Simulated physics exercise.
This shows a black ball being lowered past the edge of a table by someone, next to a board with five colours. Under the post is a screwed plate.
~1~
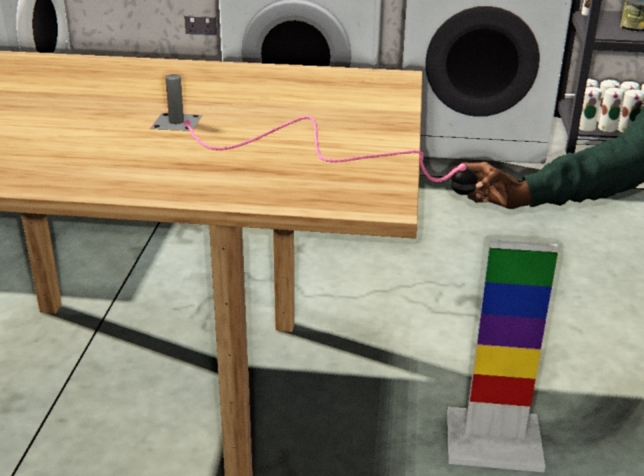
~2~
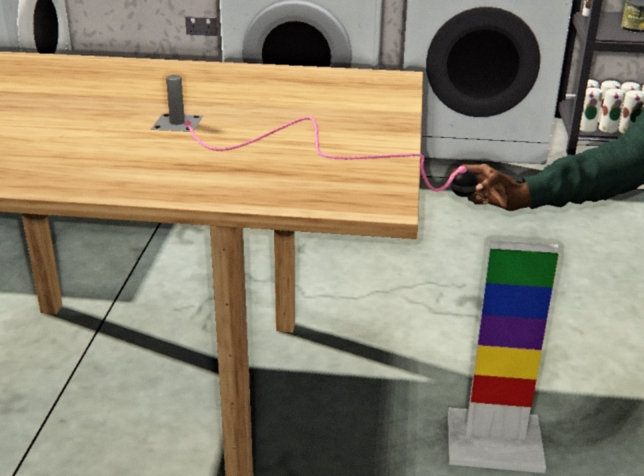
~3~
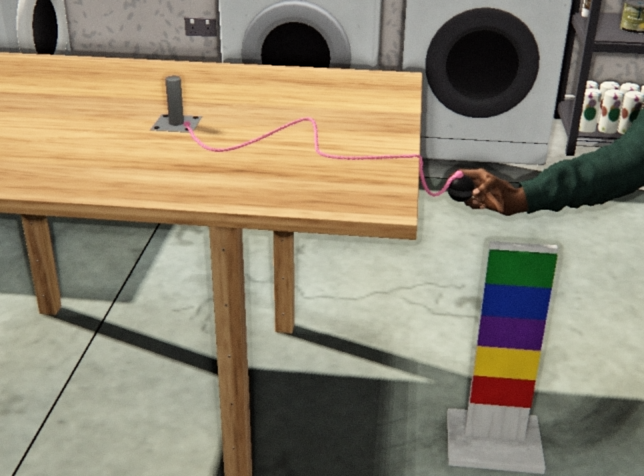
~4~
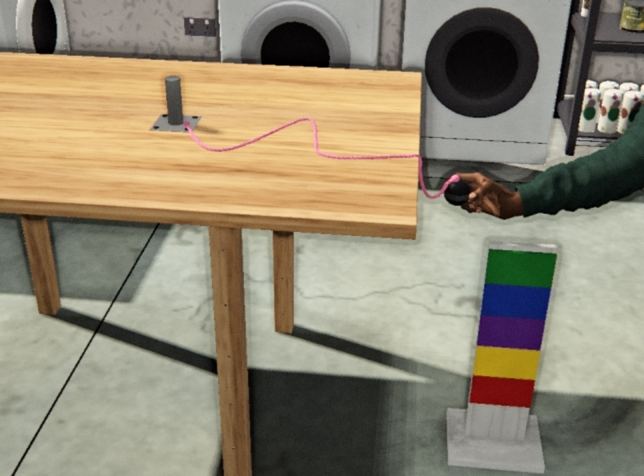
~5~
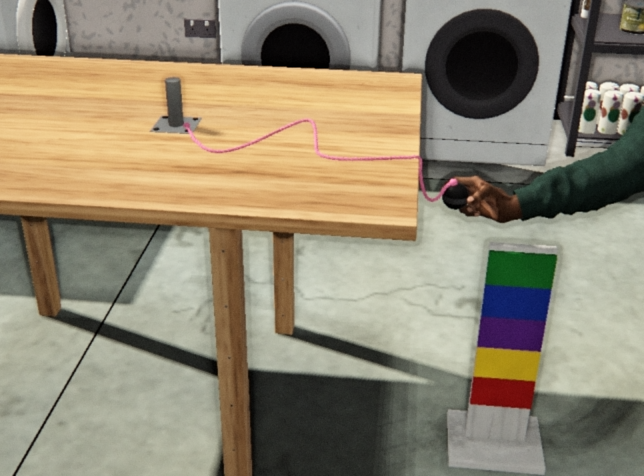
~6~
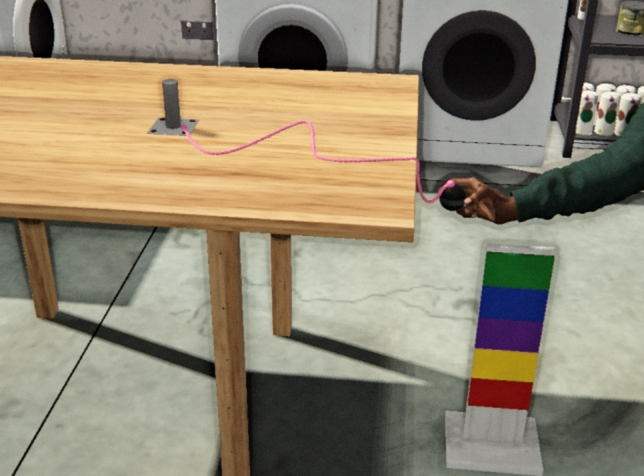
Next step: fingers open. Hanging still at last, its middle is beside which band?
Its middle is beside yellow.
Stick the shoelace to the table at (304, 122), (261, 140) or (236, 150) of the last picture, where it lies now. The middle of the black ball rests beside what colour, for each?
Each in turn comes out as blue, purple, purple.
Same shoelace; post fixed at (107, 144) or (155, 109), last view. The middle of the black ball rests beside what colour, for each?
Case by case: Purple, then purple.
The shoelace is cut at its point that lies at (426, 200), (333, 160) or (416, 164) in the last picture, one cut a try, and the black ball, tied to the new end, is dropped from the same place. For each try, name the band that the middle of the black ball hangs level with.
First try: Purple; second try: None, it hangs higher; third try: Blue.
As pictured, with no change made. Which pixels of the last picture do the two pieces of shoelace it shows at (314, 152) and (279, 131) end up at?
First one: (414, 186); second one: (343, 138).
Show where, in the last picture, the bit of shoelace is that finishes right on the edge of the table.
Look near (313, 135).
Early on, ball near (422, 336); level with purple.
Midway, ball near (385, 338); level with yellow.
Near the end, ball near (415, 350); level with yellow.
Finally, ball near (399, 348); level with yellow. At yellow.
